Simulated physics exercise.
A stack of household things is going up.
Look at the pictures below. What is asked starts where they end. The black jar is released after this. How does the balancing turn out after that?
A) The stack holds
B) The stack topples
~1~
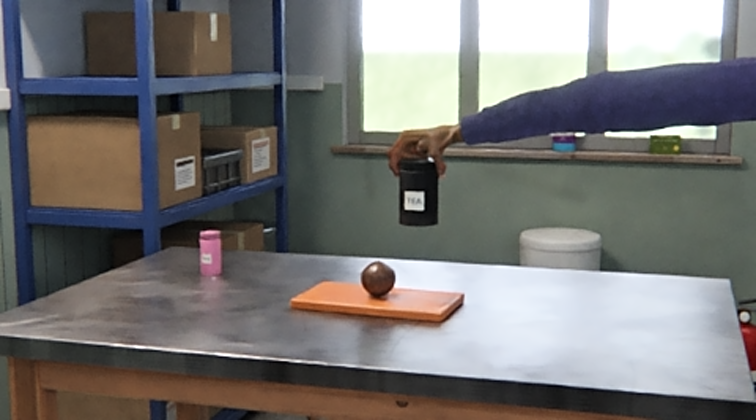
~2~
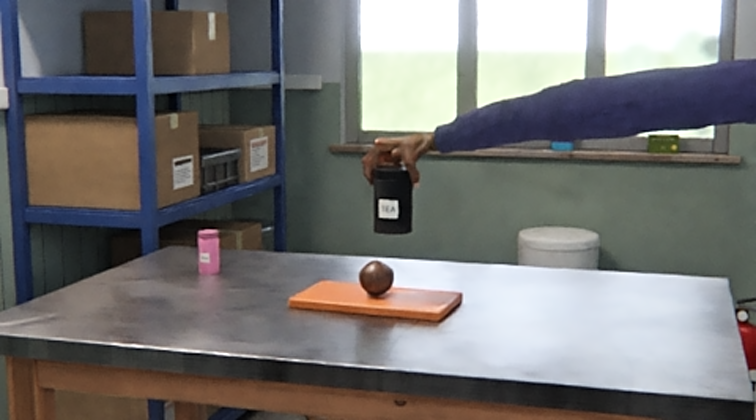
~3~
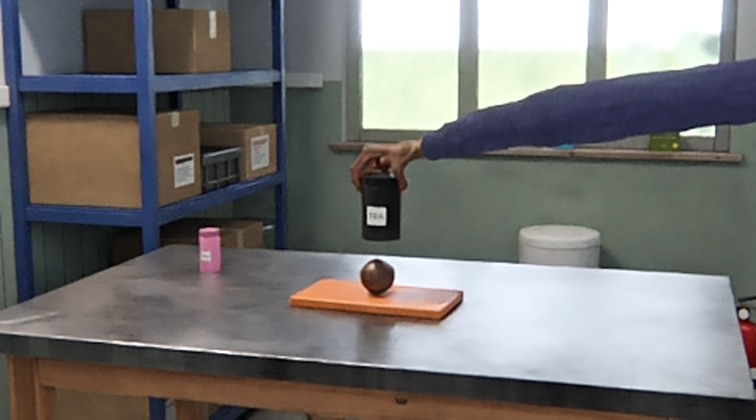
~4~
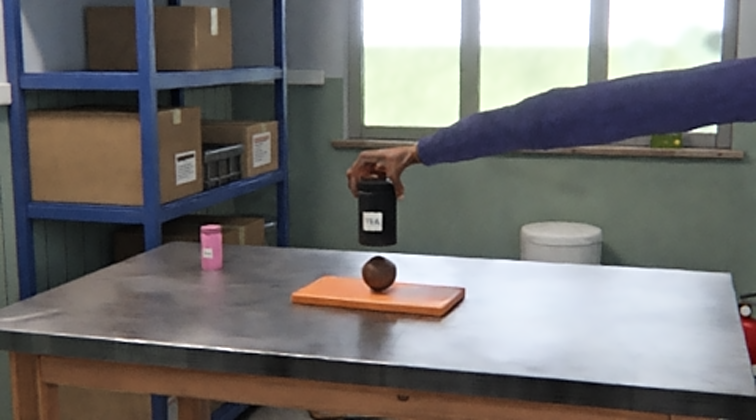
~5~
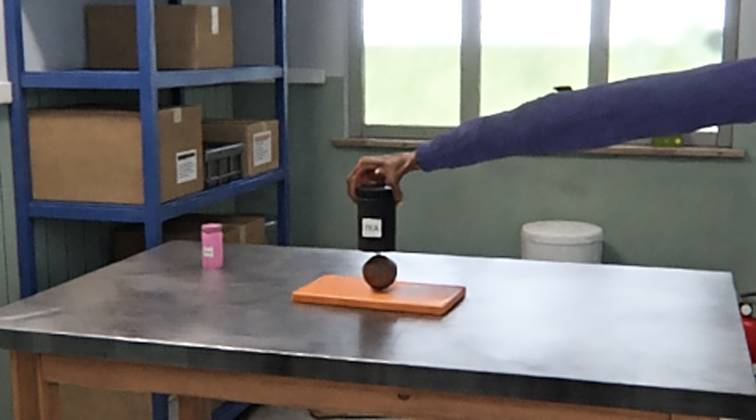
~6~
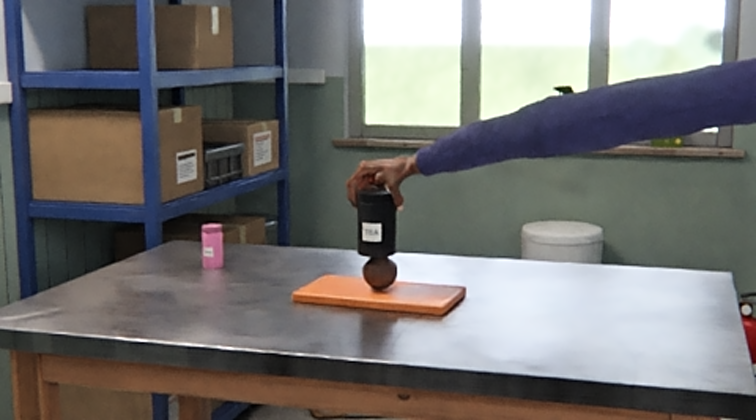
The stack topples.
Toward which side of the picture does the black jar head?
Result: Further left.
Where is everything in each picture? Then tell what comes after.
The first frame shows on its way; black jar (419, 192); orange tray (378, 300).
The second frame shows on its way; black jar (393, 200); brown onion (377, 278).
The third frame shows on its way; black jar (382, 207); pink shaker (210, 250).
The fourth frame shows on its way; black jar (377, 212); orange tray (379, 295).
The fifth frame shows on its way; black jar (377, 219); brown onion (380, 272).
The sixth frame shows set down, still held; black jar (377, 223); pink shaker (212, 246).
Then, 0.50 s past the last view, black jar now fallen.
Then, 0.60 s past the last view, things are still on the move.
Then, 1.20 s past the last view, as before.
Finally, fallen, black jar; the other 3 still in place. The pile gives way.
